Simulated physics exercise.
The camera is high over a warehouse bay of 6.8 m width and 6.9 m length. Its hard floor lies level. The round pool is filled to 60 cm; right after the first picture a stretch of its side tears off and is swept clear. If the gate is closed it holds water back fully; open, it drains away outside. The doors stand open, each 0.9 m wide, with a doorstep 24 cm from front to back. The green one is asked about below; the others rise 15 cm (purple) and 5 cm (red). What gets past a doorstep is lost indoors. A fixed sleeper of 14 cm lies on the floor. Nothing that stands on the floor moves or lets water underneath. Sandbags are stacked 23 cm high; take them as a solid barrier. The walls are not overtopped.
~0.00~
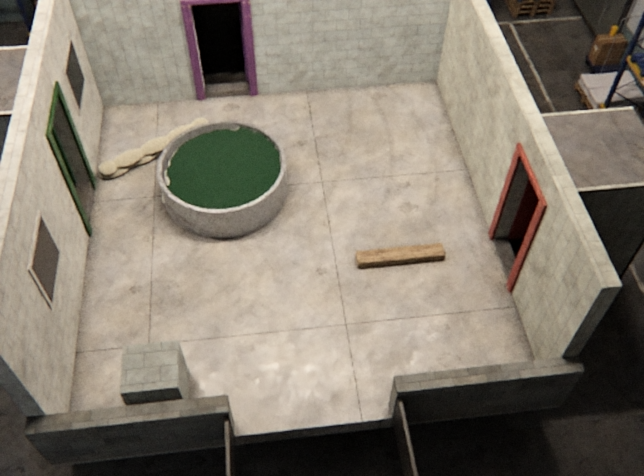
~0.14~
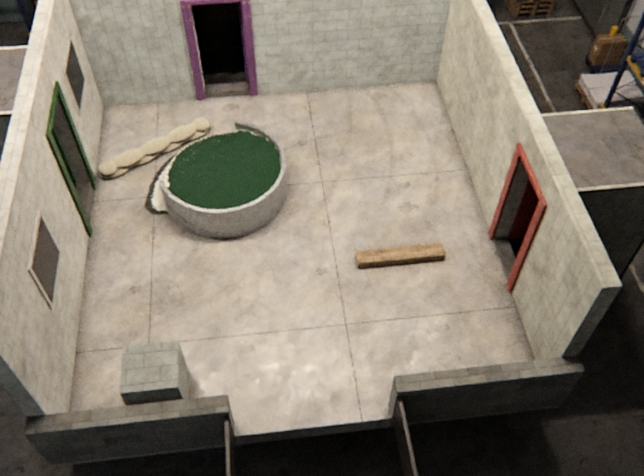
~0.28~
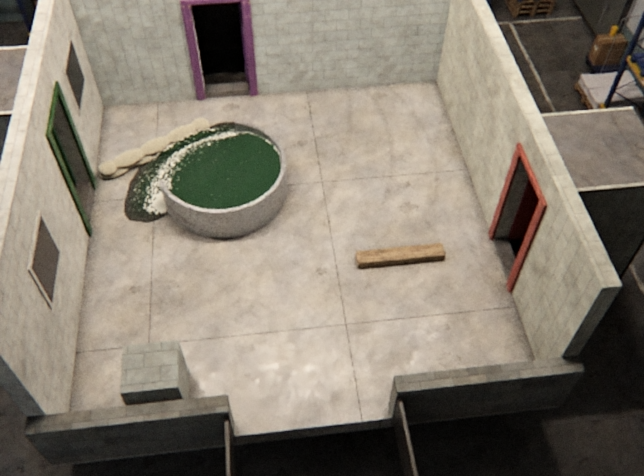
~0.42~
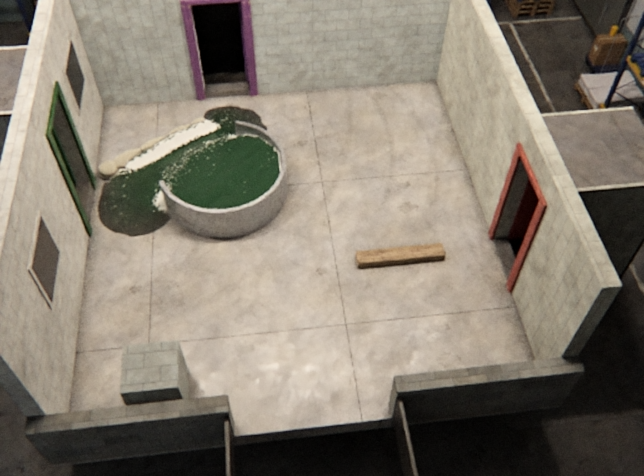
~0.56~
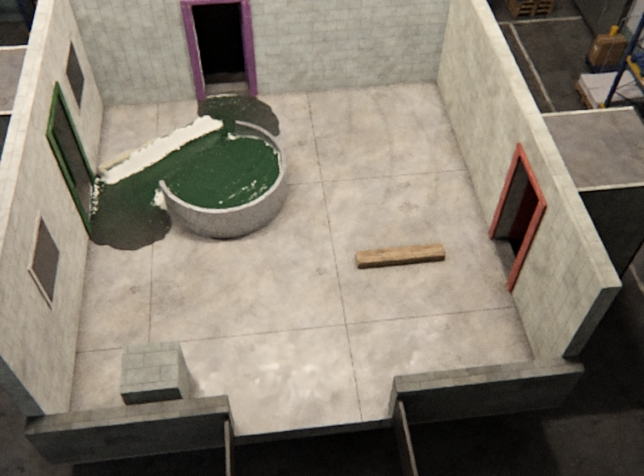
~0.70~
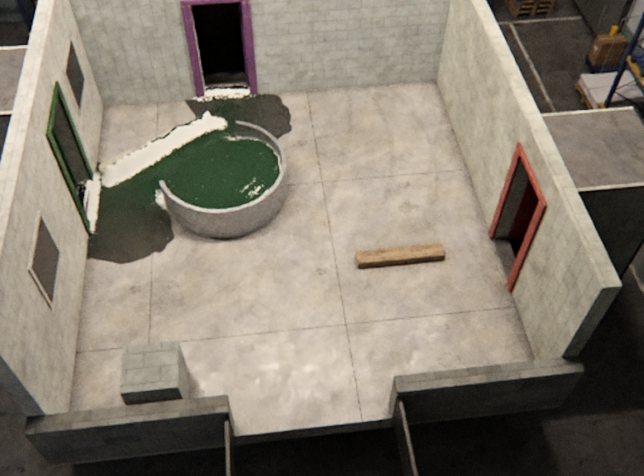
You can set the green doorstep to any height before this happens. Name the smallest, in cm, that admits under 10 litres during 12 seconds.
It would have to be roughly 35 cm high.
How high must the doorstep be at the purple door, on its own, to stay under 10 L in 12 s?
About 21 cm at purple.
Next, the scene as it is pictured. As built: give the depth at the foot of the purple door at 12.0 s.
Roughly 4.0 cm deep.
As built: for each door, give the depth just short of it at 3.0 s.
Depths in cm: Green 20, purple 12, red 0.
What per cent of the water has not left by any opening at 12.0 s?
Roughly 88 in a hundred.
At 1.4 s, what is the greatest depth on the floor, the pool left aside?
Up to some 40 cm.
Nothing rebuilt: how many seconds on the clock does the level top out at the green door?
Around 1.6 s.
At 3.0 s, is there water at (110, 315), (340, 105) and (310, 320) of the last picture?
In turn: Flooded, under water, still dry.
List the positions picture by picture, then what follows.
In the first frame, still water, 60 cm deep, in the round pool at (222, 167); the green door at (75, 170) is dry.
In the second frame, the gap is on the far side, the front 0.3 m out at (151, 208); the back of the round pool holds 60 cm.
In the third frame, the gap is on the far side, the front 0.7 m out at (130, 215); the back of the round pool holds 60 cm.
In the fourth frame, the front is at (103, 209), 1.1 m from the gap on the far side; 2.9 m2 of floor is wet, 60 cm left at the back.
In the fifth frame, water pours out on the far side and has run 1.5 m, to (243, 97); about 6 cm deep outside, 56 cm at the back.
In the sixth frame, the front is at (266, 95), 1.6 m from the gap on the far side; 4.6 m2 of floor is wet, 46 cm left at the back; water is at the green door at (75, 170).
After 1.4 s water covers 20 % of the floor, deepest (40 cm) near (186, 145); 33 cm at the green door, 17 litres in over its 24 cm doorstep.
After 3.0 s water covers 45 % of the floor, deepest (26 cm) near (167, 140); 20 cm at the green door, 57 litres in over its 24 cm doorstep.
After 12.0 s water covers 95 % of the floor, deepest (8 cm) near (468, 250); 4 cm at the green door, 58 litres in over its 24 cm doorstep.
At the green door as built, the water arrived by 0.6 s and peaked near 34 cm at 1.6 s.
Run again over the same 12 s with other heights there, 23 litres in over 30.5 cm, 1 litre over 41 cm. The limit of 10 litres is kept from about 35 cm up.
